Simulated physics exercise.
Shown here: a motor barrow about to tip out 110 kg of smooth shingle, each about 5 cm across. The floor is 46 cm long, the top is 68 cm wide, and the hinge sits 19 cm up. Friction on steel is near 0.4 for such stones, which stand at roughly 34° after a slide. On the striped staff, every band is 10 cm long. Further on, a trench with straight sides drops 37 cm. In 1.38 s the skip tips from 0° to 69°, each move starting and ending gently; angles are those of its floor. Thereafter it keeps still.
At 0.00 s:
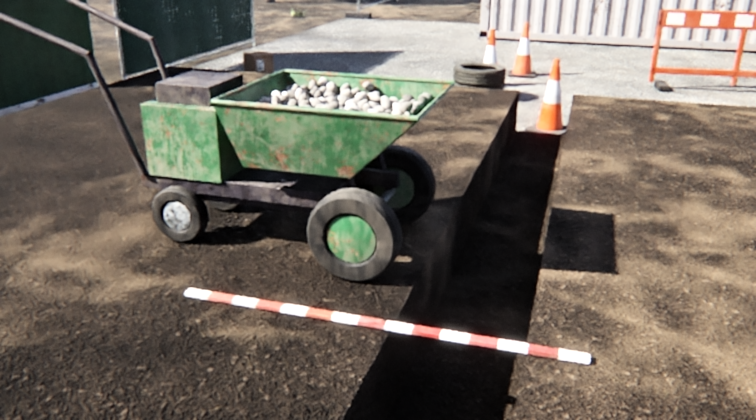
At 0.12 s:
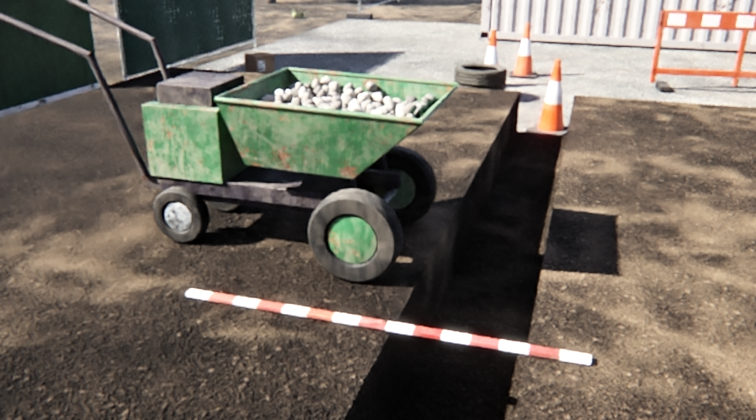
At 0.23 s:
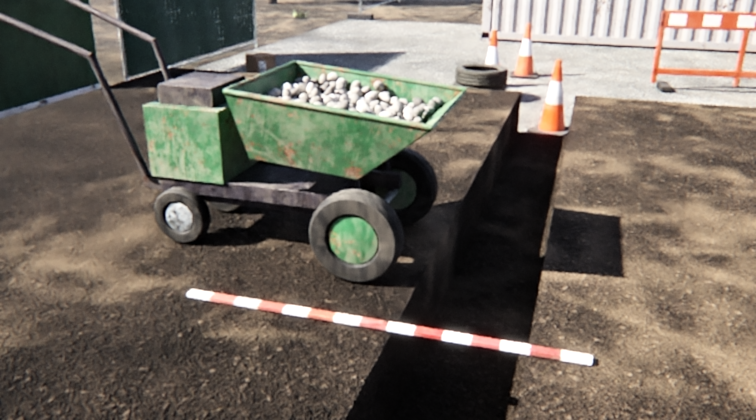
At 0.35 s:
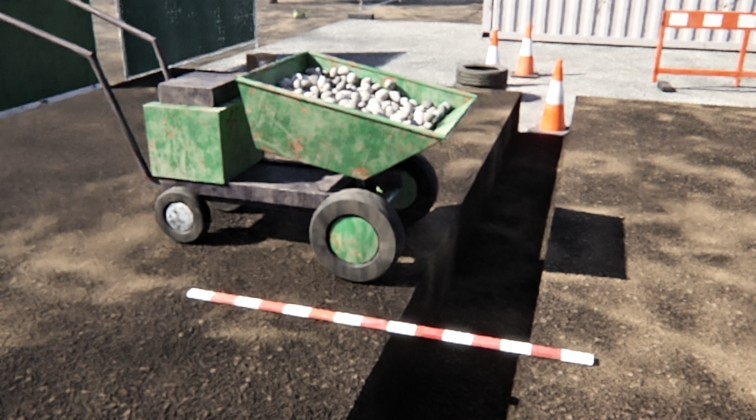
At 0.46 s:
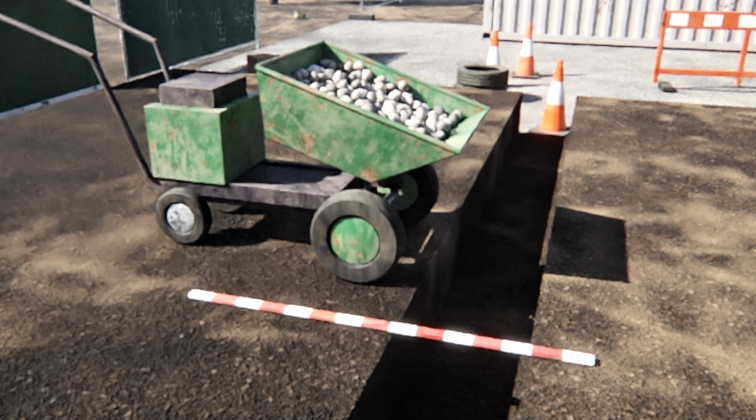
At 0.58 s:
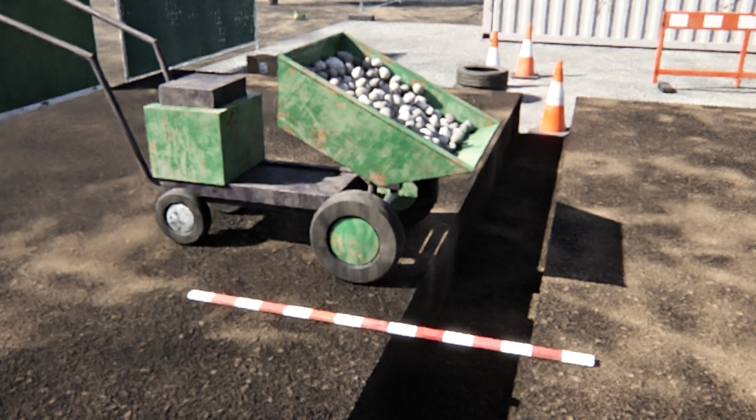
The clip opens on a green motor barrow, its level skip loaded with smooth pale stones, standing beside a straight-sided trench behind a red-and-white staff. The skip begins tilting slowly to the right, then swings up more steeply, its left end rising clear of the chassis while the stones shift toward the lowered lip.
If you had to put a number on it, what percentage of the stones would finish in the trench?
I'd put it at about 47 percent.
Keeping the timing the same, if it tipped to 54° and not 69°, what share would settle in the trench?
With that change, near 60 per cent.
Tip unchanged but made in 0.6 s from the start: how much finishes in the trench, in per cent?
Roughly 35 per cent would.
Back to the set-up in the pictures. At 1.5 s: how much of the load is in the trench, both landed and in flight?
Approx. 25 % of the load.
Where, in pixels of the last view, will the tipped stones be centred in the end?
The stones end up centred near (558, 271).
After 1.0 s the floor is at 58°; 100 % in the skip; the foremost stones are at (516, 206).
After 1.5 s the floor is at 69°; 33 % in the skip, 26 % in the trench, 41 % past the trench; the foremost stones are at (663, 288).
After 1.8 s the floor is at 69°; 5 % in the skip, 41 % in the trench, 55 % past the trench; the foremost stones are past the picture's edge.
After 3.8 s the floor is at 69°; 0 % in the skip, 47 % in the trench, 53 % past the trench; the foremost stones are past the picture's edge.
